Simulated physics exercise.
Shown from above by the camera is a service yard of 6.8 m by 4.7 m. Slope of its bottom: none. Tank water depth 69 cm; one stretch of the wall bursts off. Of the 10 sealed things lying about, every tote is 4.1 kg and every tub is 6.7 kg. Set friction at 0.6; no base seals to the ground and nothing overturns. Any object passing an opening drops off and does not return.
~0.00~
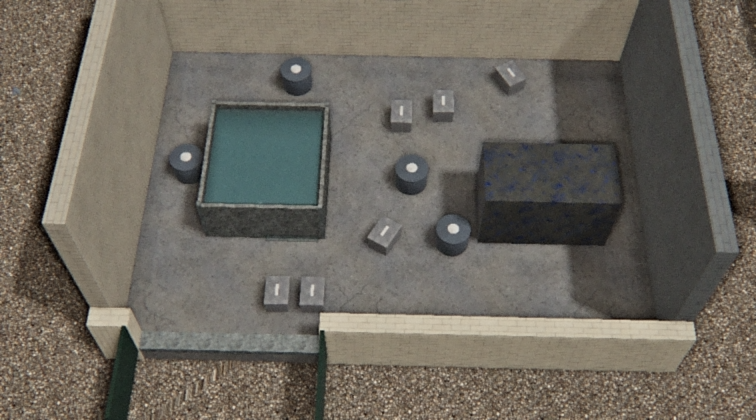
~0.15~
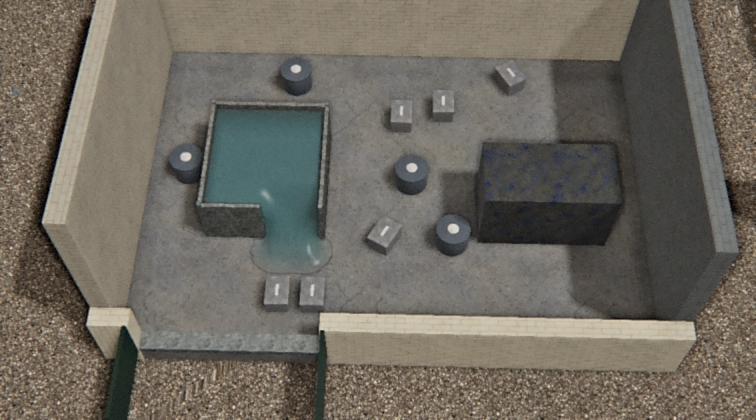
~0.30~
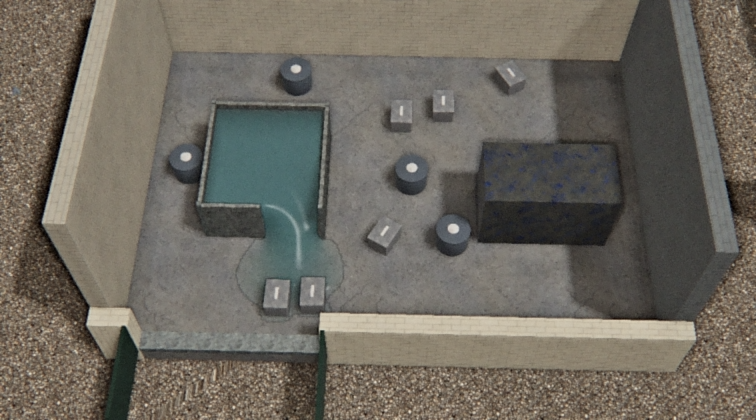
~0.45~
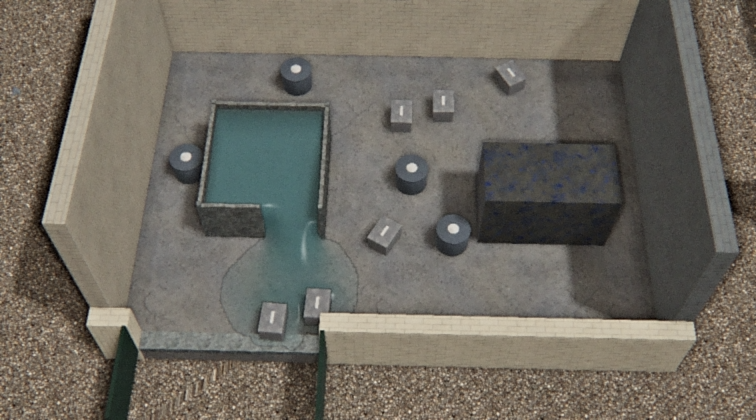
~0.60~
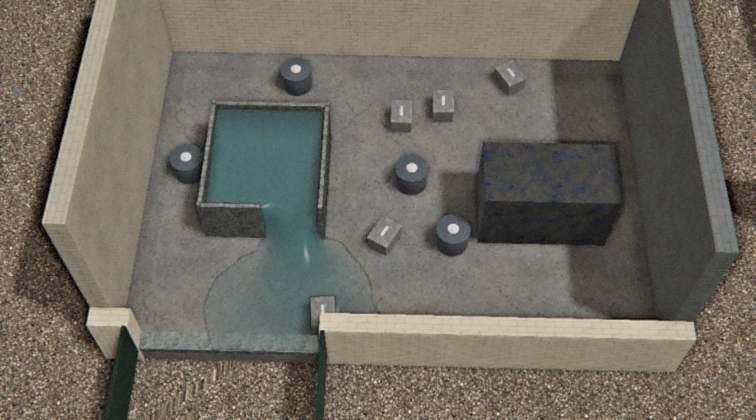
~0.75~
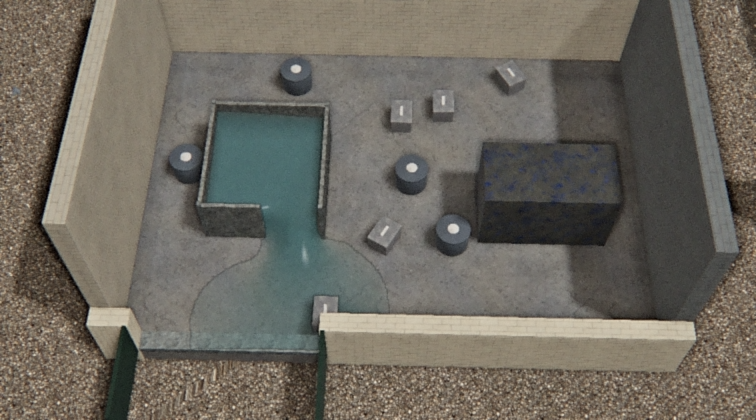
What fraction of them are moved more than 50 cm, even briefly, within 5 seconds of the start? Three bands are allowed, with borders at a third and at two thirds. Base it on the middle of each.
The proportion fails to hit a third.
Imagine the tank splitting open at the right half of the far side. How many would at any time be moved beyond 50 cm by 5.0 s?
Then the count would be 4.
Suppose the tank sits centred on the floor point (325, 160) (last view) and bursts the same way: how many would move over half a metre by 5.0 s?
3.
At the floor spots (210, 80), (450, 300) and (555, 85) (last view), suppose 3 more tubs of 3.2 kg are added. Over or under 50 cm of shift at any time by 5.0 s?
In the order asked: Not as far, farther than that, not as far.
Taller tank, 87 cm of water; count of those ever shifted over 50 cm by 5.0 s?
Count: 2.
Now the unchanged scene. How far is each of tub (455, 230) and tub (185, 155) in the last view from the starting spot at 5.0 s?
First: 0 cm. Second: 0 cm.
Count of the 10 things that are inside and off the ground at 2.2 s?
Of them, 1.
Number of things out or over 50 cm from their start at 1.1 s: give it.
1 of them.
After 1.1 s 1 of 10 are over 50 cm from their spots; 1 afloat.
After 2.2 s 1 of 10 are over 50 cm from their spots; 1 afloat.
After 3.5 s 2 of 10 are over 50 cm from their spots; 0 afloat.
After 5.0 s 2 of 10 are over 50 cm from their spots, and 2 have been at some point; 0 afloat.
